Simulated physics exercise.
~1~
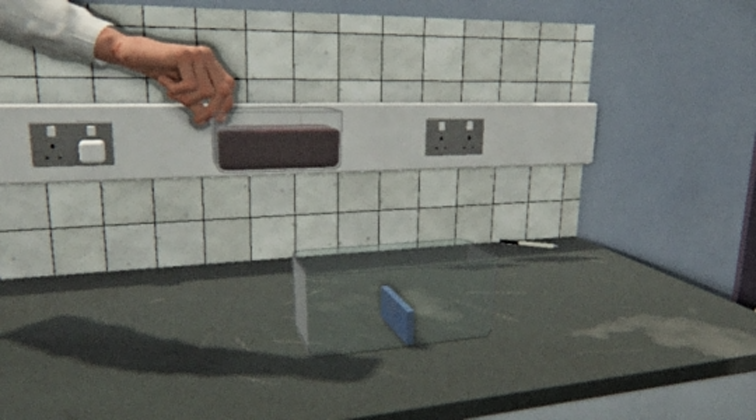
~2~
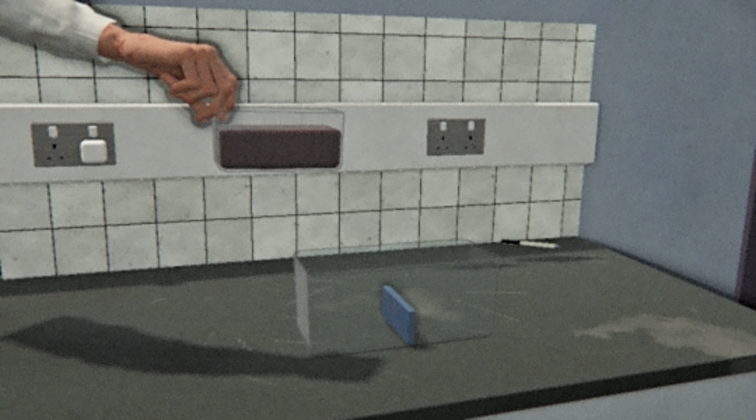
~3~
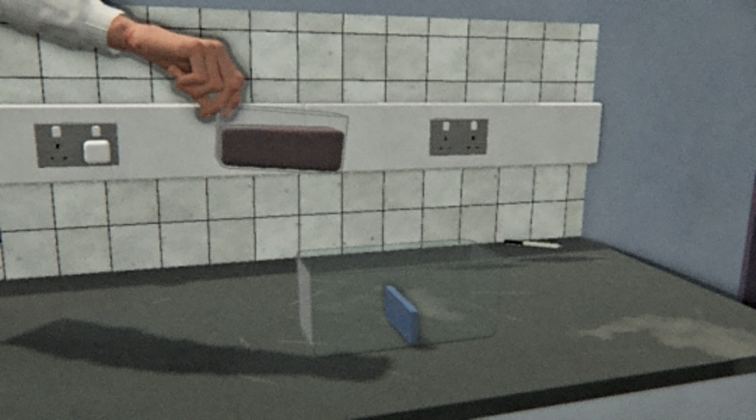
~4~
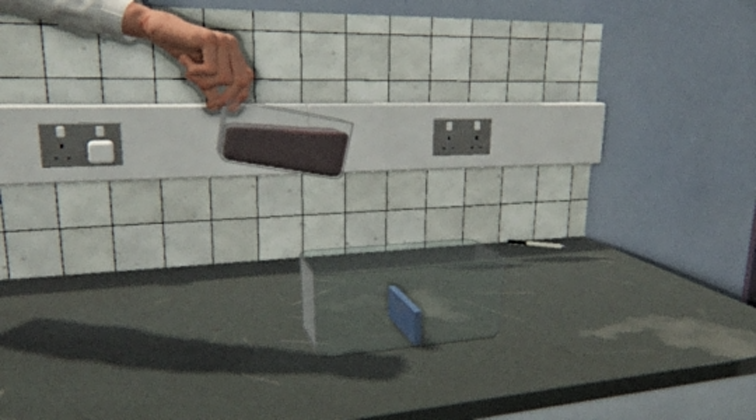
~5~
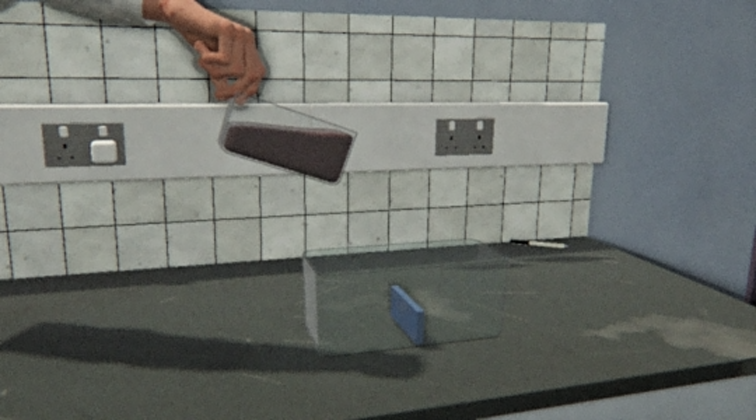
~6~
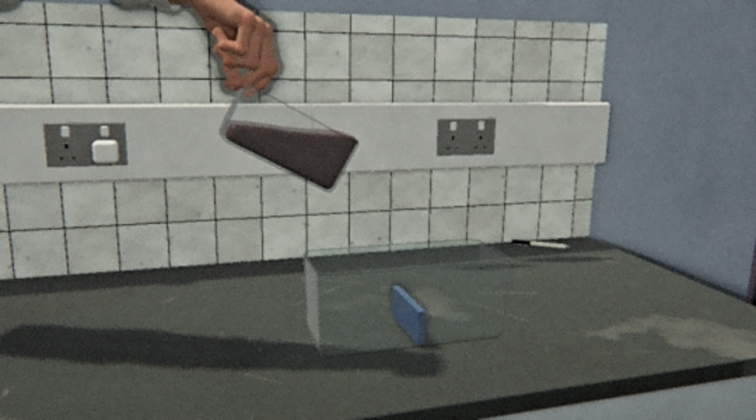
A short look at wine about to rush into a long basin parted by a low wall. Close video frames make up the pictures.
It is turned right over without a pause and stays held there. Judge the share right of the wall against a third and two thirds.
The right of the wall is going to lack a full third.
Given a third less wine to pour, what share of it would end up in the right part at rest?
It would be somewhere near 5 %.
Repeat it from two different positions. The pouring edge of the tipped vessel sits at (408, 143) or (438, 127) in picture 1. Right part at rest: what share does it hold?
Roughly 80 in a hundred the first time and 80 in a hundred the second.
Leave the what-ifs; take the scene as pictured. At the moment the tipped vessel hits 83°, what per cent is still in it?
Some 30 per cent.
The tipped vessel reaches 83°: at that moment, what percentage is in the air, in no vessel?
It's about 55 per cent.
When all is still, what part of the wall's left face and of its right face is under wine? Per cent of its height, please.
On the left roughly 60, on the right roughly 10.
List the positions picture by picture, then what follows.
In the first picture, it leans 0°; its right rim is at (336, 111); the wine meets the walls at (214, 129) and (334, 127); the long basin's rim runs from (299, 264) to (483, 250); the wall's top is at (397, 299).
In the second picture, it leans 1°; its right rim is at (338, 112); the wine meets the walls at (216, 128) and (335, 128).
In the third picture, it leans 5°; its right rim is at (342, 116); the wine meets the walls at (219, 127) and (339, 130).
In the fourth picture, it leans 11°; its right rim is at (347, 123); the wine meets the walls at (223, 126) and (343, 131).
In the fifth picture, it leans 19°; its right rim is at (350, 132); the wine meets the walls at (226, 126) and (347, 133).
In the sixth picture, it leans 28°; its right rim is at (352, 142); the wine meets the walls at (226, 123) and (346, 134); 1 per cent is over the edge.
A moment on, the tilt is 83° and 30 per cent is still to pour, 16 is left of the wall and 1 right of it.
Next, the tilt is 97° and 10 per cent is still to pour, 63 is left of the wall and 13 right of it.
Then the tilt is 97° and 3 per cent is still to pour, 71 is left of the wall and 14 right of it.
Later the tilt is 97° and 1 per cent is still to pour, 75 is left of the wall and 14 right of it.
Finally, 77 per cent lies left of the wall, 14 right of it and 9 outside.
